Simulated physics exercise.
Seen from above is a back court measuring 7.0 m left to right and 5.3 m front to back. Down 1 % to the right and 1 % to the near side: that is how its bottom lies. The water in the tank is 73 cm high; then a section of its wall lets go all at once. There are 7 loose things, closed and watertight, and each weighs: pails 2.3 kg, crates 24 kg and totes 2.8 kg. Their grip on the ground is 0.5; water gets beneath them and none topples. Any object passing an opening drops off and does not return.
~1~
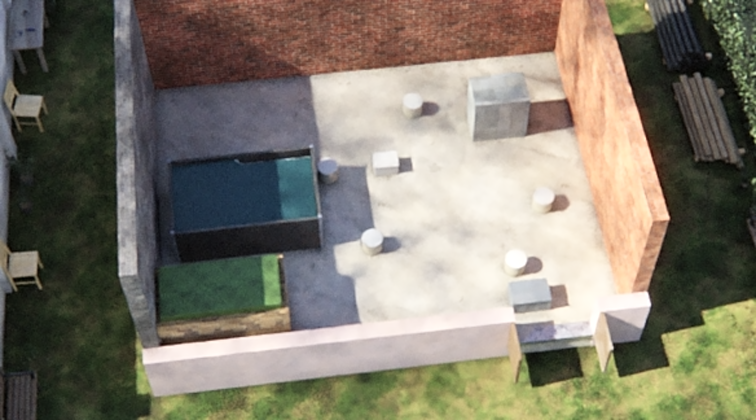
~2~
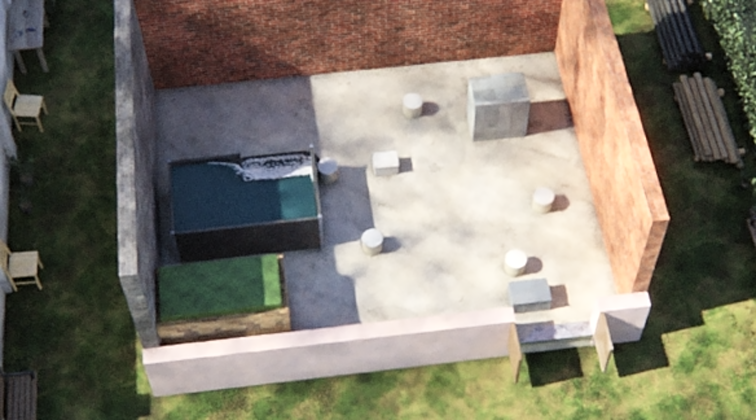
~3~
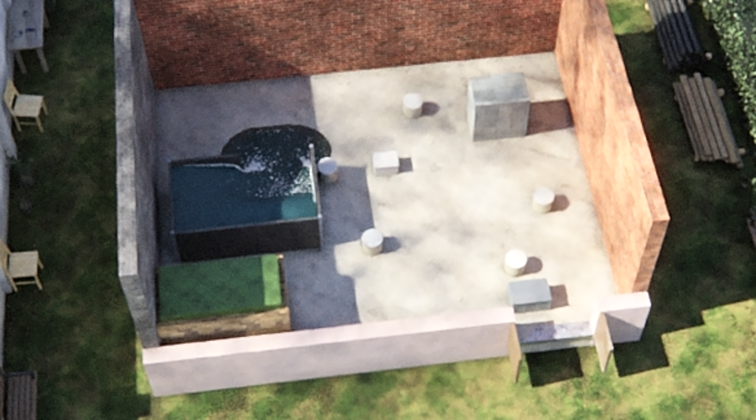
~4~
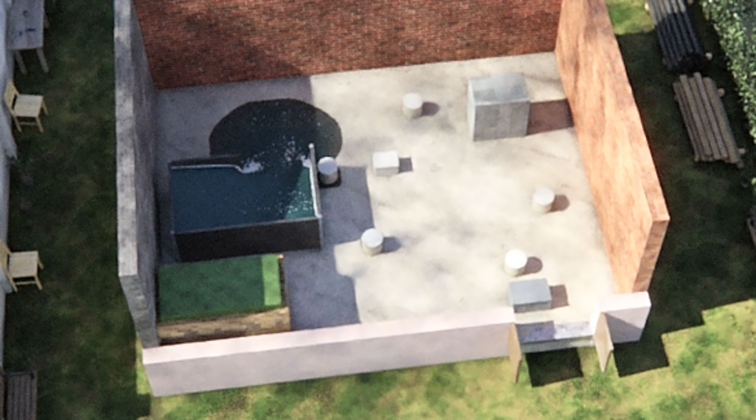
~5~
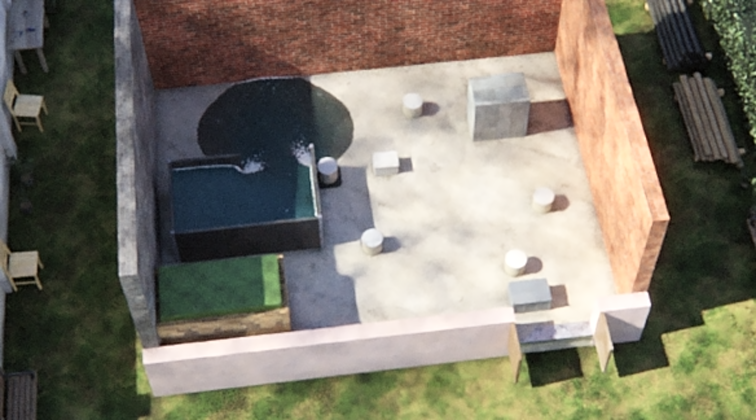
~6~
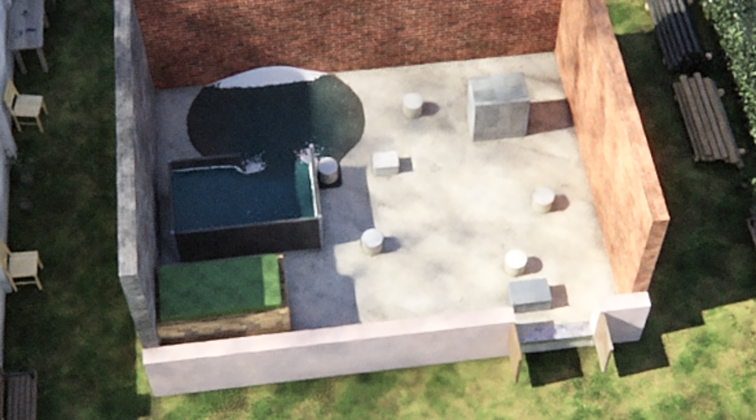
Walled back court from above, water pouring over the far side of a dark tank and spreading toward the brick wall.
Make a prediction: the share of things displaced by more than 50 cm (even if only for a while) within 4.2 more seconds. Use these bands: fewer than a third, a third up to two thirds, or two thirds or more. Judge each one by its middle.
It falls in fewer than a third.
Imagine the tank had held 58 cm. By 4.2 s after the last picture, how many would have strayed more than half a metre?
In that case the number is 2.
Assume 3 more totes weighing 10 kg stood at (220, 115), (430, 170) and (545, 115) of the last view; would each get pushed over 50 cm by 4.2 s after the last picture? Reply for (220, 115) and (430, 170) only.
Above, below.
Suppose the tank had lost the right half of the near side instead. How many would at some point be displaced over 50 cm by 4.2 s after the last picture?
The count would be 3.
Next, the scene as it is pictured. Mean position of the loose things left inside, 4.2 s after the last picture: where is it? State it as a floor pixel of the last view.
The centre sits near (441, 236).
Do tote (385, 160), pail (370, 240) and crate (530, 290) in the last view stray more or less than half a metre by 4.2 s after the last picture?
The first is inside the limit, the second inside the limit, and the third inside the limit.
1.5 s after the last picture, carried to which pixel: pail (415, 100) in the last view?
It ends up close to (458, 99).
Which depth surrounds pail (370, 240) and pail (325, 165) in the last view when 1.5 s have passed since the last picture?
Roughly 0 and 0 cm.
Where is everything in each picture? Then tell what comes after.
A pail at (327, 166), on the bottom; a crate at (530, 291), on the bottom; 2.9 m2 under water; 0 of 7 have shifted, in the first picture.
A pail at (327, 166) rests on the ground; a crate at (530, 291) rests on the ground; 3.5 m2 under water; 0 of 7 have shifted, in the second picture.
A pail at (327, 166), on the bottom; a crate at (530, 291), on the bottom; 4.5 m2 under water; 0 of 7 have shifted, in the third picture.
A pail at (327, 166), on the bottom; a crate at (530, 291), on the bottom; 5.8 m2 under water; 0 of 7 have shifted, in the fourth picture.
A pail at (327, 166) rests on the ground; a crate at (530, 291), on the bottom; water covers 7.1 m2; 0 of 7 have shifted, in the fifth picture.
A pail at (327, 166), on the bottom; a crate at (530, 291), on the bottom; 8.0 m2 under water; 0 of 7 have shifted, in the sixth picture.
Then, 0.4 s after the last picture 0 of 7 are over 50 cm from their spots; 0 afloat.
Then, 1.5 s after the last picture 1 of 7 are over 50 cm from their spots; 0 afloat.
Then, 2.8 s after the last picture 1 of 7 are over 50 cm from their spots; 1 afloat.
Then, 4.2 s after the last picture 2 of 7 are over 50 cm from their spots, and 2 have been at some point; 2 afloat.
